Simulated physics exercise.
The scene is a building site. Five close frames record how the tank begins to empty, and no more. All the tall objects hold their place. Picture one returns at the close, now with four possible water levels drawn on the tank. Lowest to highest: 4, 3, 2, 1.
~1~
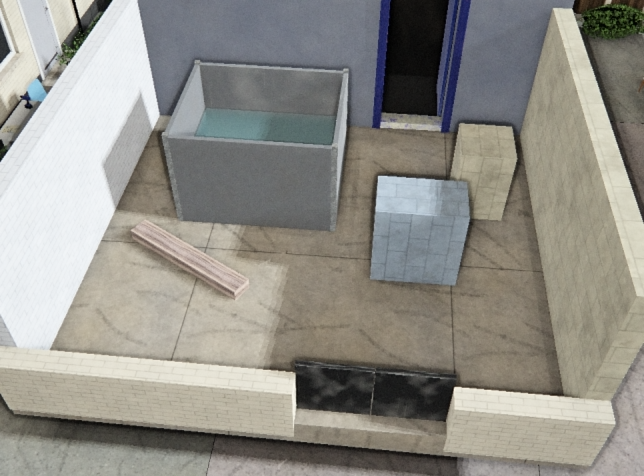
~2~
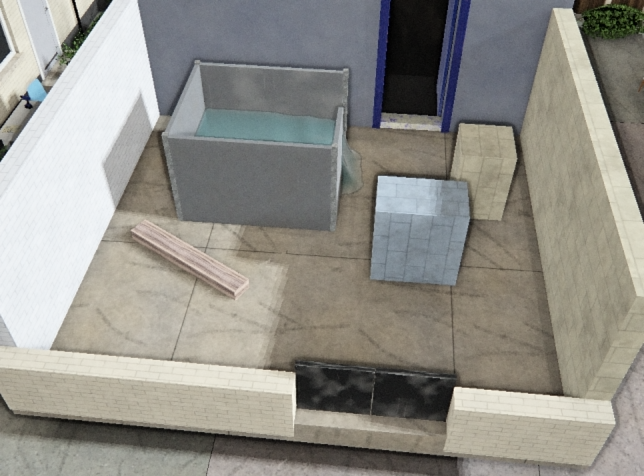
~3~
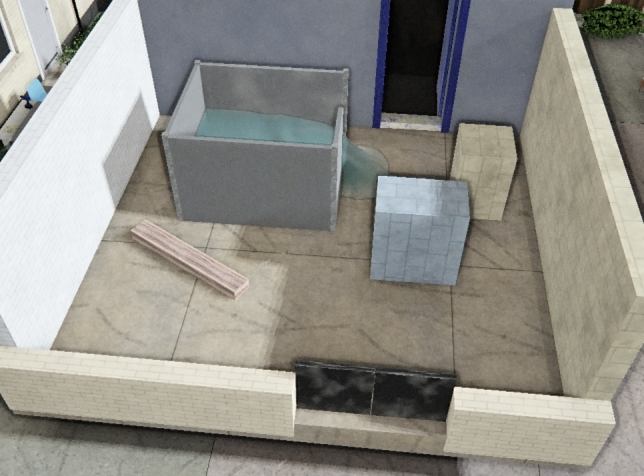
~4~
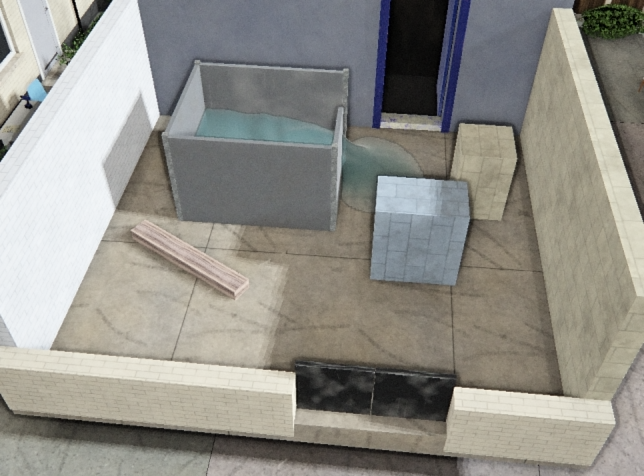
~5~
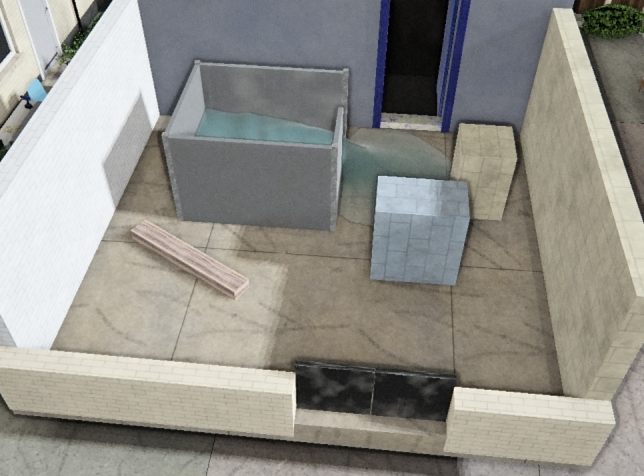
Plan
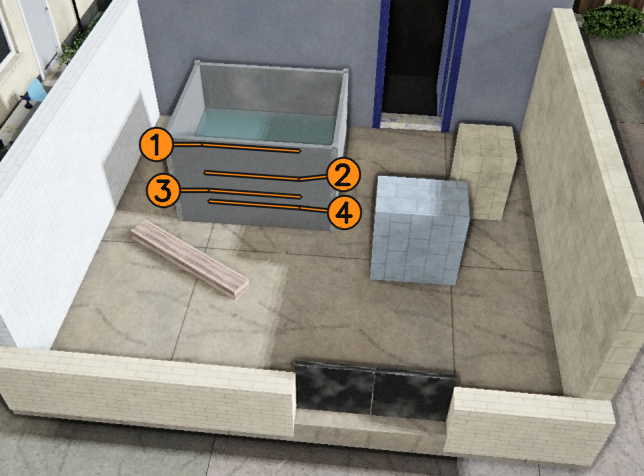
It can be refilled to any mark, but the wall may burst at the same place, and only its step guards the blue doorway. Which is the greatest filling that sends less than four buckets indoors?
The answer is line 4.
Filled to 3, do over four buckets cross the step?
Yes, that goes wrong.
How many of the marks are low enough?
One of the four.
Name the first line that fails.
Here it is line 3.
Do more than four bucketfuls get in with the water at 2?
Yes.
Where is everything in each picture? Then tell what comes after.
Water in the tank at rest, its middle at (264, 145); foot of the blue doorway at (410, 129); shut gate at (374, 377).
Water covers 1 % of the ground, its front hidden from here.
Water covers 3 % of the ground and shows as far out as (361, 193).
Water covers 6 % of the ground and shows as far out as (374, 144).
Water covers 11 % of the ground and shows as far out as (420, 145).
On the marked copy, 1 at (249, 147); 2 at (252, 175); 3 at (253, 193); 4 at (254, 204); from the bottom up 4, 3, 2, 1.
If 1 is chosen, dozens of bucketfuls pour in.
If 2 is chosen, dozens of bucketfuls pour in.
If 3 is chosen, about 10 bucketfuls get in.
If 4 is chosen, a bucket or two gets in.
